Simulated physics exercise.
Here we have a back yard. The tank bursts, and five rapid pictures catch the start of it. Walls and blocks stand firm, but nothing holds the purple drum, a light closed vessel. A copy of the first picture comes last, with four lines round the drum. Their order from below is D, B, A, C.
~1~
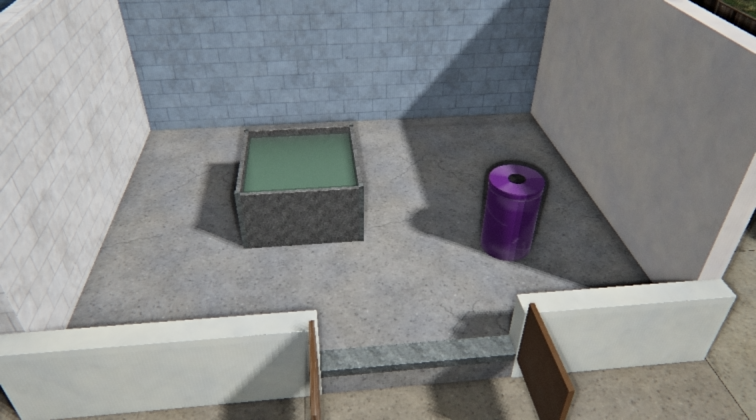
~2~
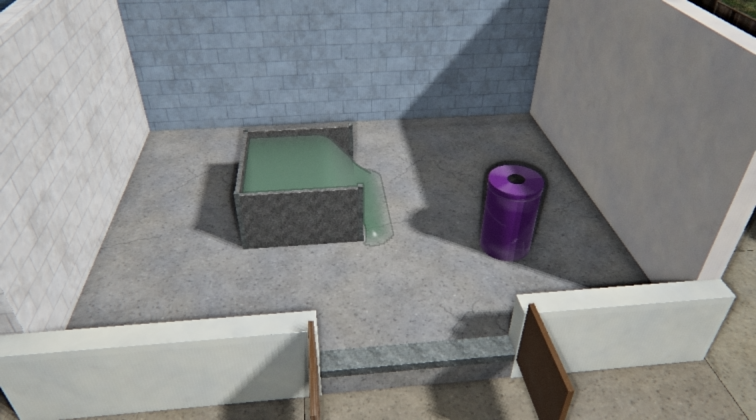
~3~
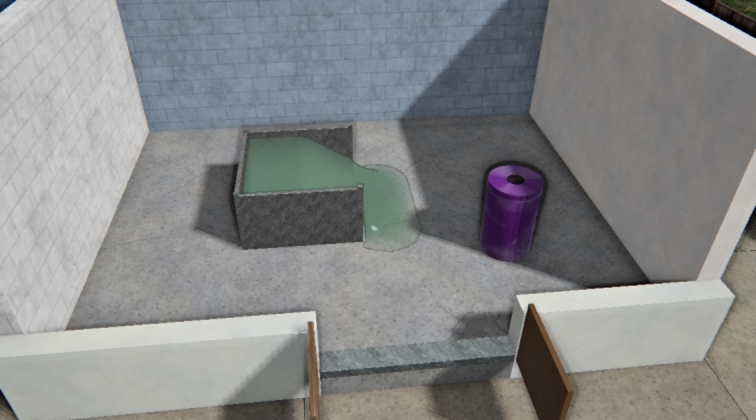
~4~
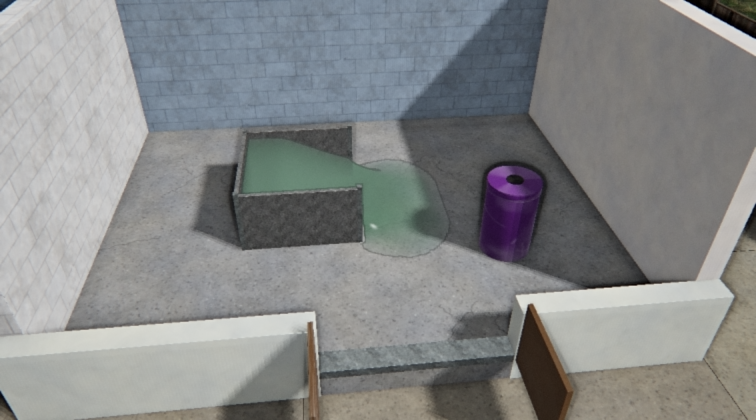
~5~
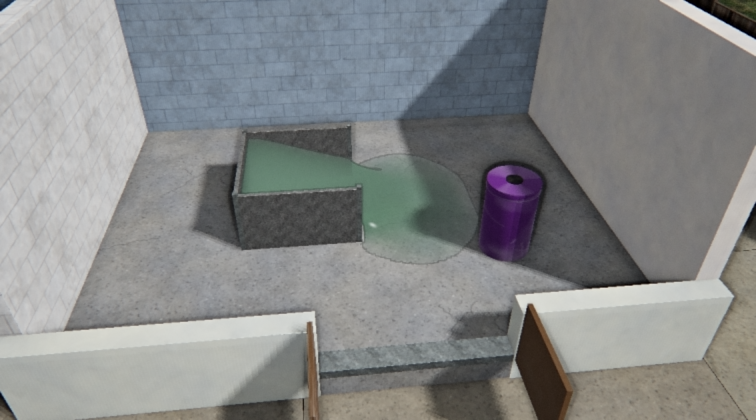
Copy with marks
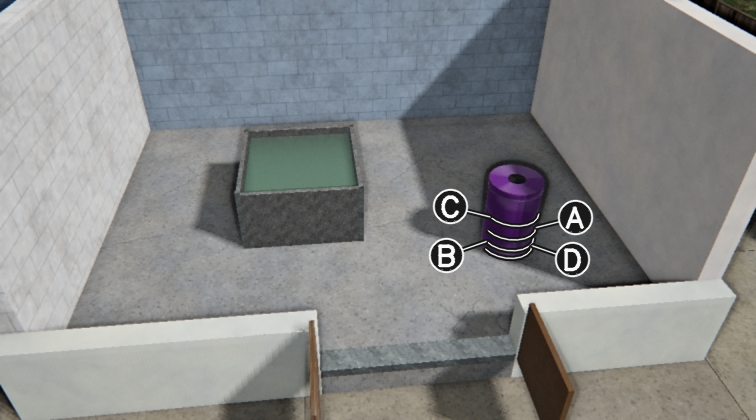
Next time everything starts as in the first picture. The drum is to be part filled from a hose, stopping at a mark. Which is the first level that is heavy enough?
A is the one.
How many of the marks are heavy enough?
Two.
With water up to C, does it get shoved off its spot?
No, not at all.
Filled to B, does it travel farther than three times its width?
No.
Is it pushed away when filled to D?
Yes, it does.
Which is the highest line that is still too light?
Line B.
On the marked copy, A at (517, 239); B at (515, 250); C at (520, 226); D at (513, 258); from the bottom up D, B, A, C.
With A, it does not move.
With B, it is pushed about its own width away.
With C, it does not move.
With D, it is pushed about 3 times its own width away.
